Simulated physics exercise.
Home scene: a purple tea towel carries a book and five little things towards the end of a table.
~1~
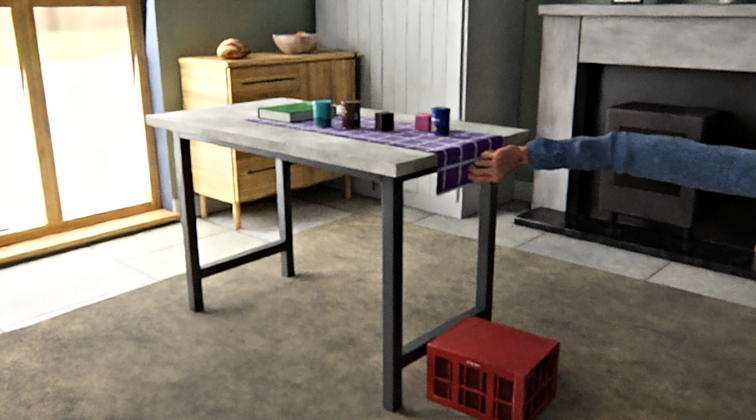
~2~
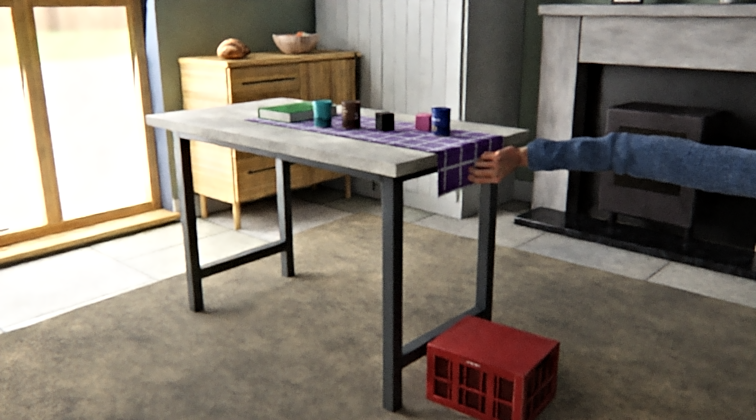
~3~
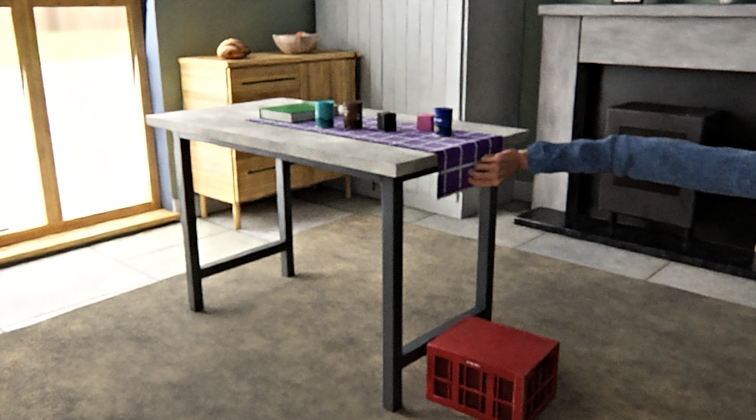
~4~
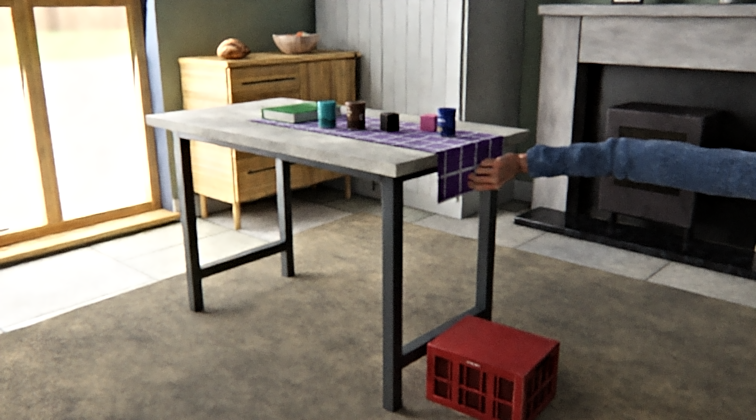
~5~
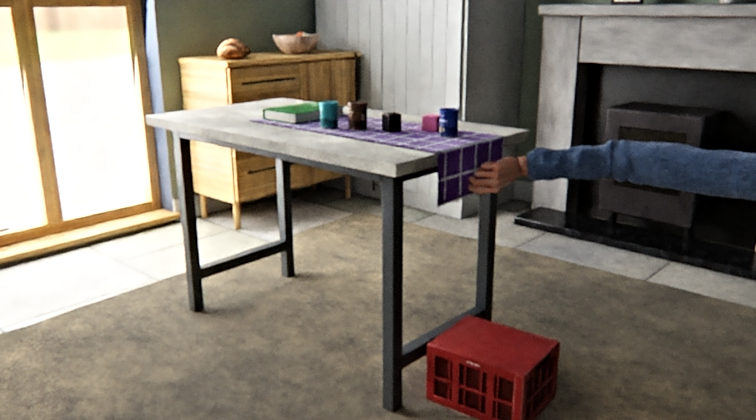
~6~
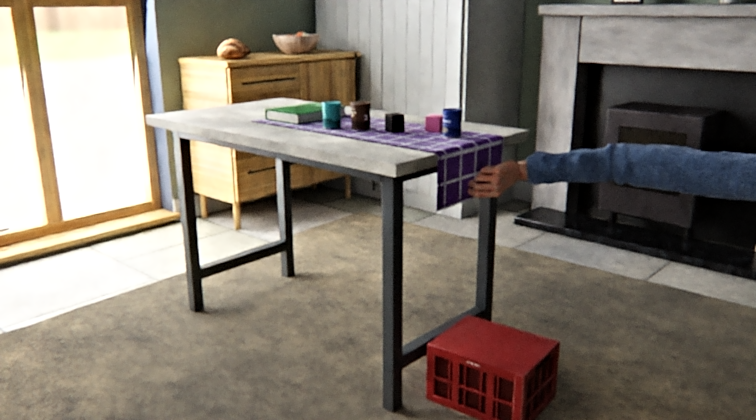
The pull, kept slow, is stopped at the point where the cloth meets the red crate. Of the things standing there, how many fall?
Four come down.
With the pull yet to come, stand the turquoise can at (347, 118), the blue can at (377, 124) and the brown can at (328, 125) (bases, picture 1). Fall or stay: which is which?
Here's how it goes: The turquoise can makes it through, the blue can ends up down, and the brown can makes it through.
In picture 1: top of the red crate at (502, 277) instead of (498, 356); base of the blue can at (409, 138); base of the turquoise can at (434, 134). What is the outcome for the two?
So the blue can leaves, and the turquoise can leaves.
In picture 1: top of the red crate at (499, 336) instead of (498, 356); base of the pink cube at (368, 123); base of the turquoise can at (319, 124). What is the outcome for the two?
As for the pink cube, it holds its spot; as for the turquoise can, it holds its spot.
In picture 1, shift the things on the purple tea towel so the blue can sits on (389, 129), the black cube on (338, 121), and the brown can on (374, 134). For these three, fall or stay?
Blue can: Lost. Black cube: Safe. Brown can: Lost.
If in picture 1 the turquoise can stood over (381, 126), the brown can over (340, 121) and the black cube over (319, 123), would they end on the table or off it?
Turquoise can dropped, brown can kept, black cube kept.
A little later, hem near (471, 255); blue can gone.
Next, hem near (471, 314); blue can, pink cube and black cube gone.
When it is over, hem on the crate; blue can, pink cube, black cube and brown can gone. Over the edge go four.
